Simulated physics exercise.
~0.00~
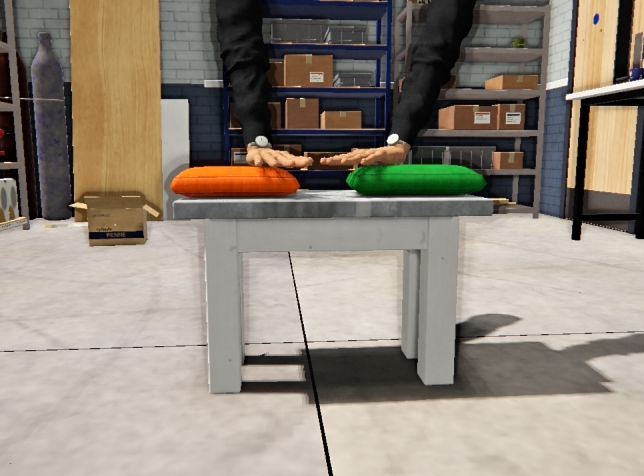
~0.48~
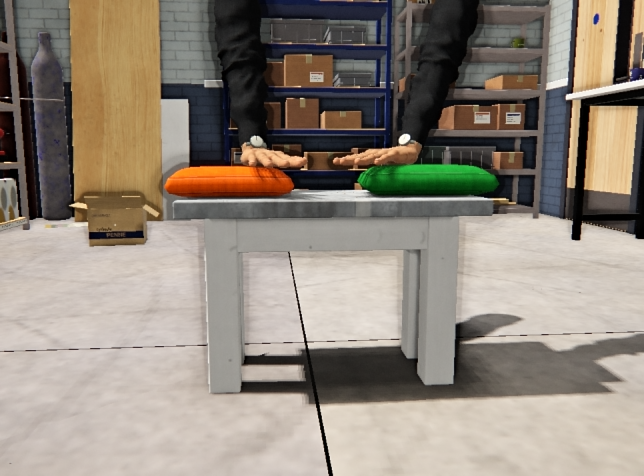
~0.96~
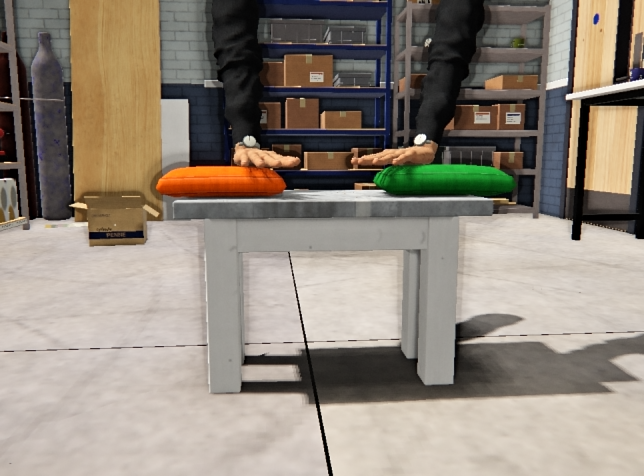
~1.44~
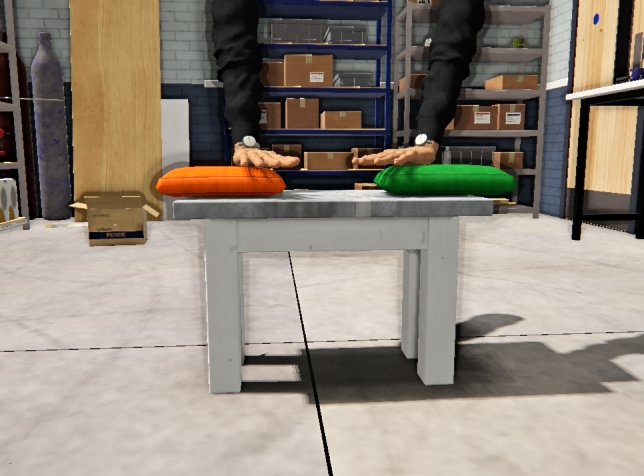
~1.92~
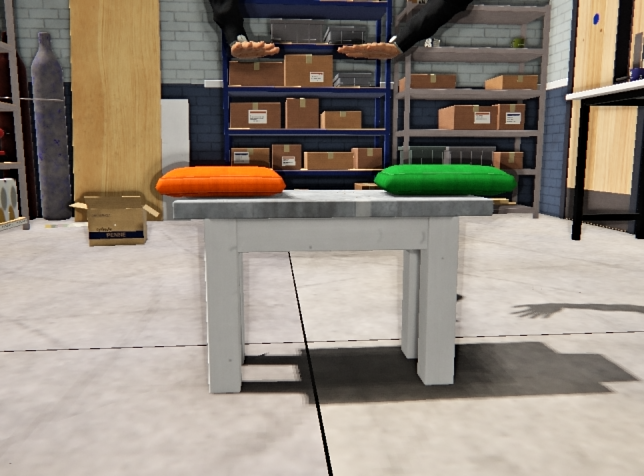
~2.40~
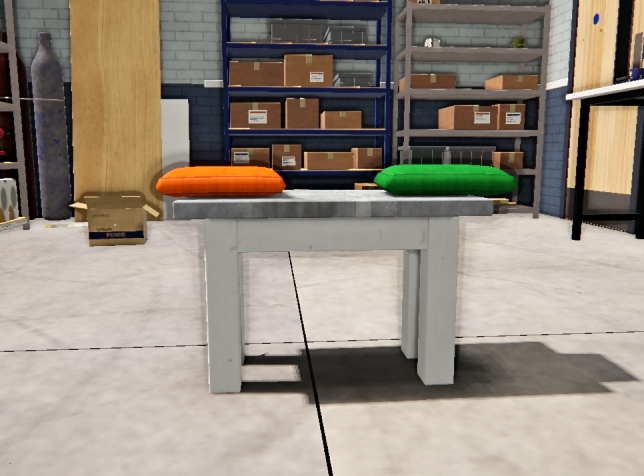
On a bench, two hands slide orange and green sacks apart, then withdraw; both stay.
